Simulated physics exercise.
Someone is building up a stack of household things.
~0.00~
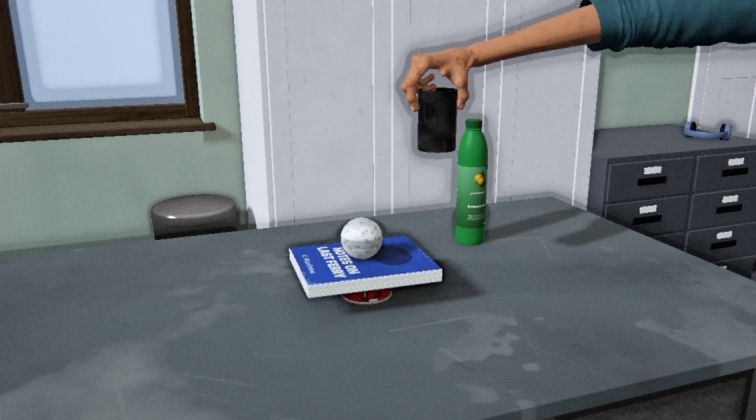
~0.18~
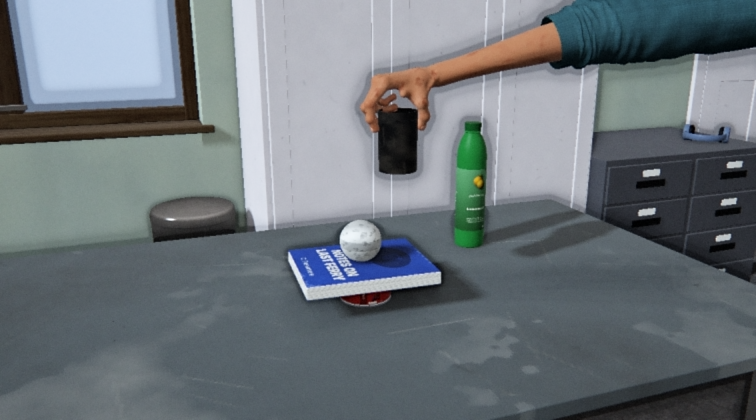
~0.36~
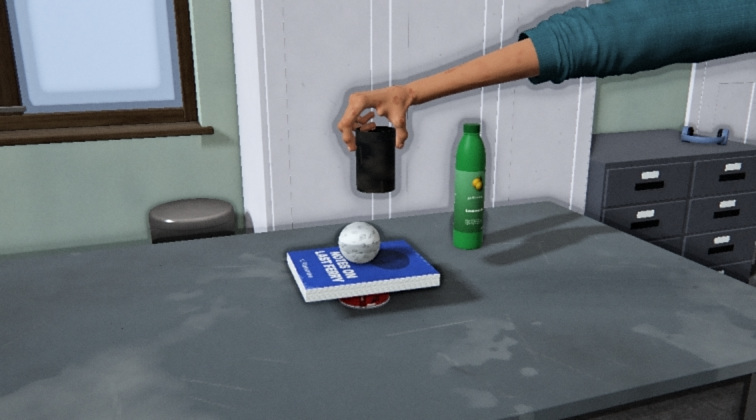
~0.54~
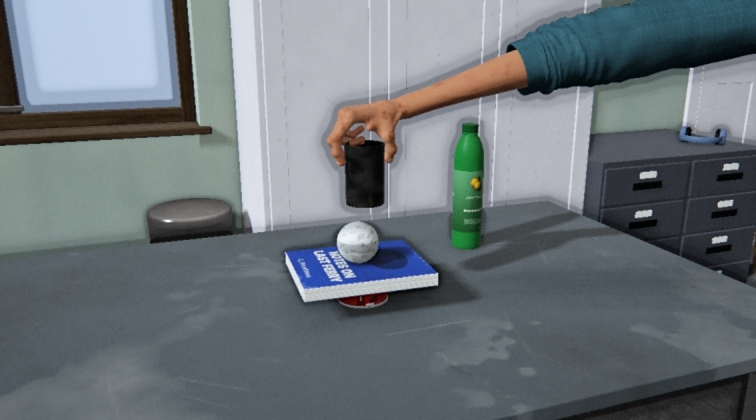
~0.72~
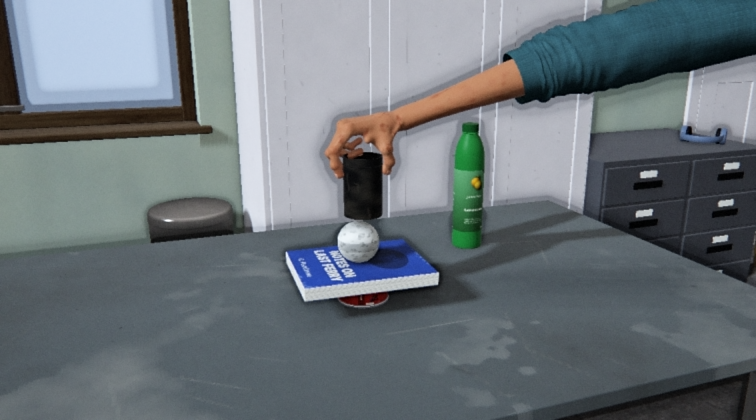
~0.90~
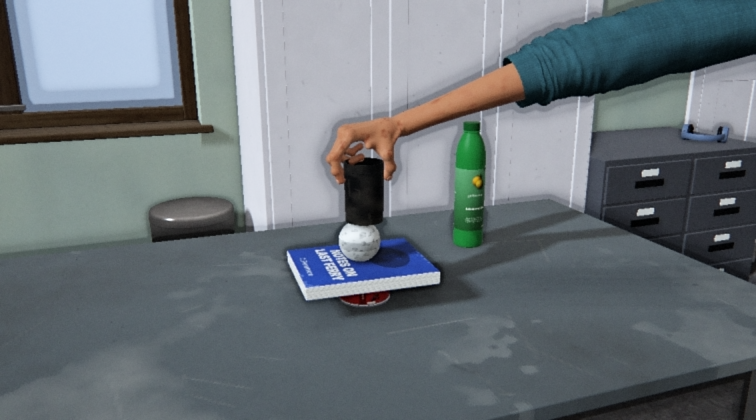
A hand in a teal sleeve, reaching in from the right, carries a black cup leftward and down over a grey table, then lowers it onto a white ball, fingers still gripping it. The ball sits on a blue book atop a small red object, with a green bottle standing to the right. The steady view looks slightly down across a room with a window, bin and drawers behind.
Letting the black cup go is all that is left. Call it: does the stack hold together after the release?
No, it falls apart.
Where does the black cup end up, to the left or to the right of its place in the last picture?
Well, it travels over to the right.
Around 1.40 s, black cup now fallen.
Around 1.50 s, things are still on the move.
Around 1.80 s, as before.
Finally (4.0 s), fallen, black cup; the other 4 still in place. Final places as the last picture's camera would see them, black cup near (540, 256). The pile gives way.
